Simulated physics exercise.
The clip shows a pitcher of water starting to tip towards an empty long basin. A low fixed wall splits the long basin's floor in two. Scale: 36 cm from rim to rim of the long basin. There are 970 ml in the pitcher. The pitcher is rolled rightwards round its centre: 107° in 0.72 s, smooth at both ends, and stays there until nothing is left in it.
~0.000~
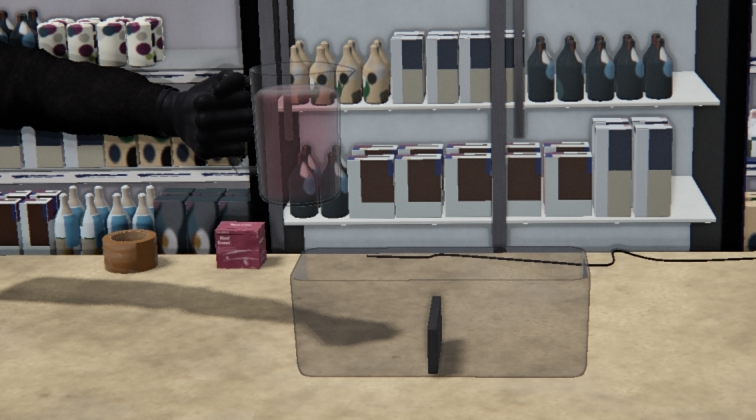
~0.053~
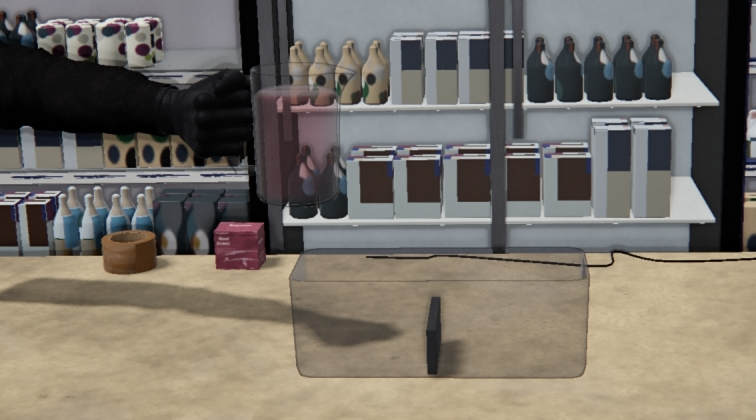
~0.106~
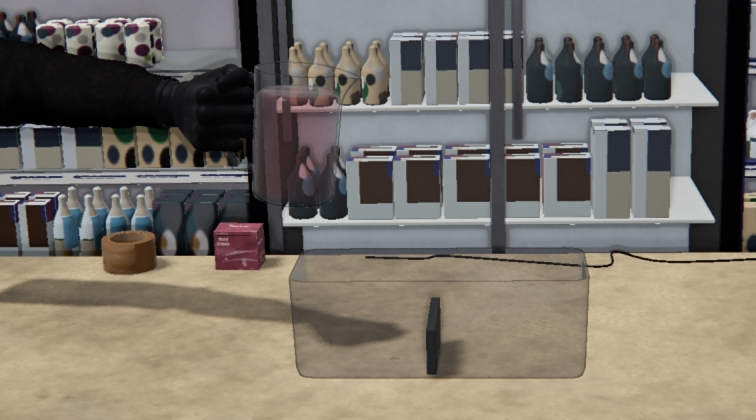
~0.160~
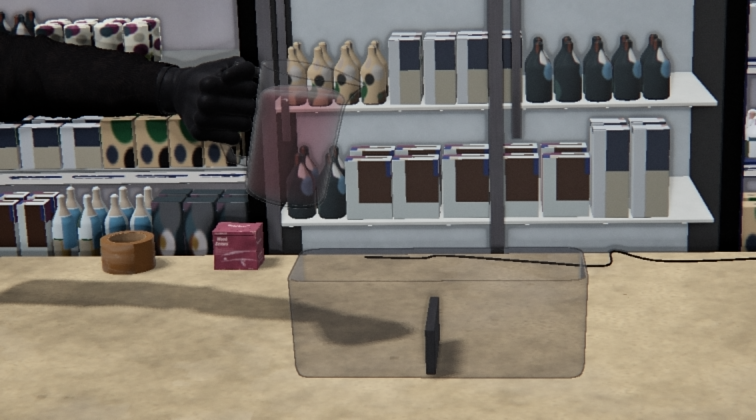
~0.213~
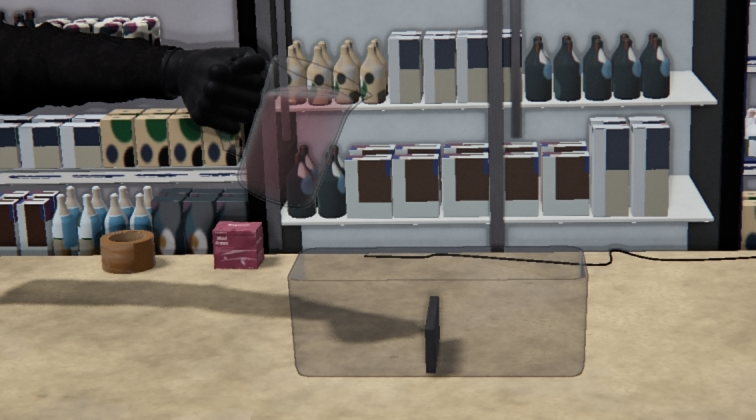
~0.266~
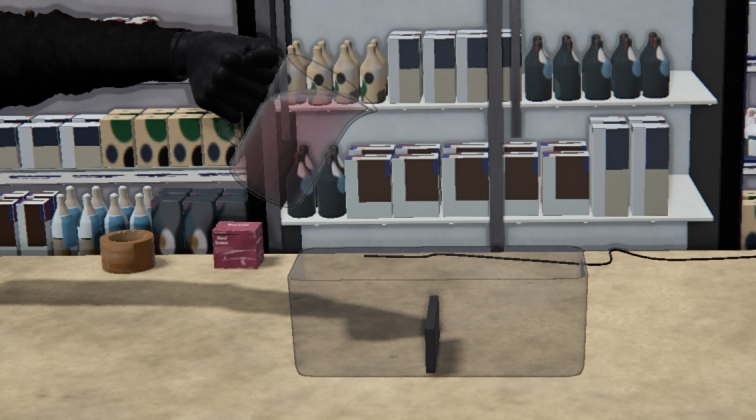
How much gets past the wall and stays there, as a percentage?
Roughly 44 per cent is past the wall.
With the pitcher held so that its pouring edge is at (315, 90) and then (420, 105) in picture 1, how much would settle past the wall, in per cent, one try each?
In turn about 5 and 95 per cent.
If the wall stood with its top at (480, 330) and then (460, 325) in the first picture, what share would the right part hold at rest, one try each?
In turn about 15 and 10 per cent.
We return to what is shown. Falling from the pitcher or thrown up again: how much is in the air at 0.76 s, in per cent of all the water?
Near 20 in a hundred.
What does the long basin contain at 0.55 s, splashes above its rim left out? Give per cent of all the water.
About 9 per cent.
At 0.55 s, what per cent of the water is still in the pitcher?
Some 70 per cent.
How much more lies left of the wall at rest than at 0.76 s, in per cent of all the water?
Near 26 in a hundred.
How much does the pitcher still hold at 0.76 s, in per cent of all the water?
Some 24 per cent.
By 0.55 s the tilt is 93° and 70 per cent is still to pour, 1 is left of the wall and 8 right of it.
By 0.76 s the tilt is 107° and 24 per cent is still to pour, 28 is left of the wall and 27 right of it.
By 0.98 s the tilt is 107° and 4 per cent is still to pour, 46 is left of the wall and 44 right of it.
By 1.22 s the tilt is 107° and 0 per cent is still to pour, 54 is left of the wall and 44 right of it.
At rest 54 per cent lies left of the wall, 44 right of it and 2 outside.
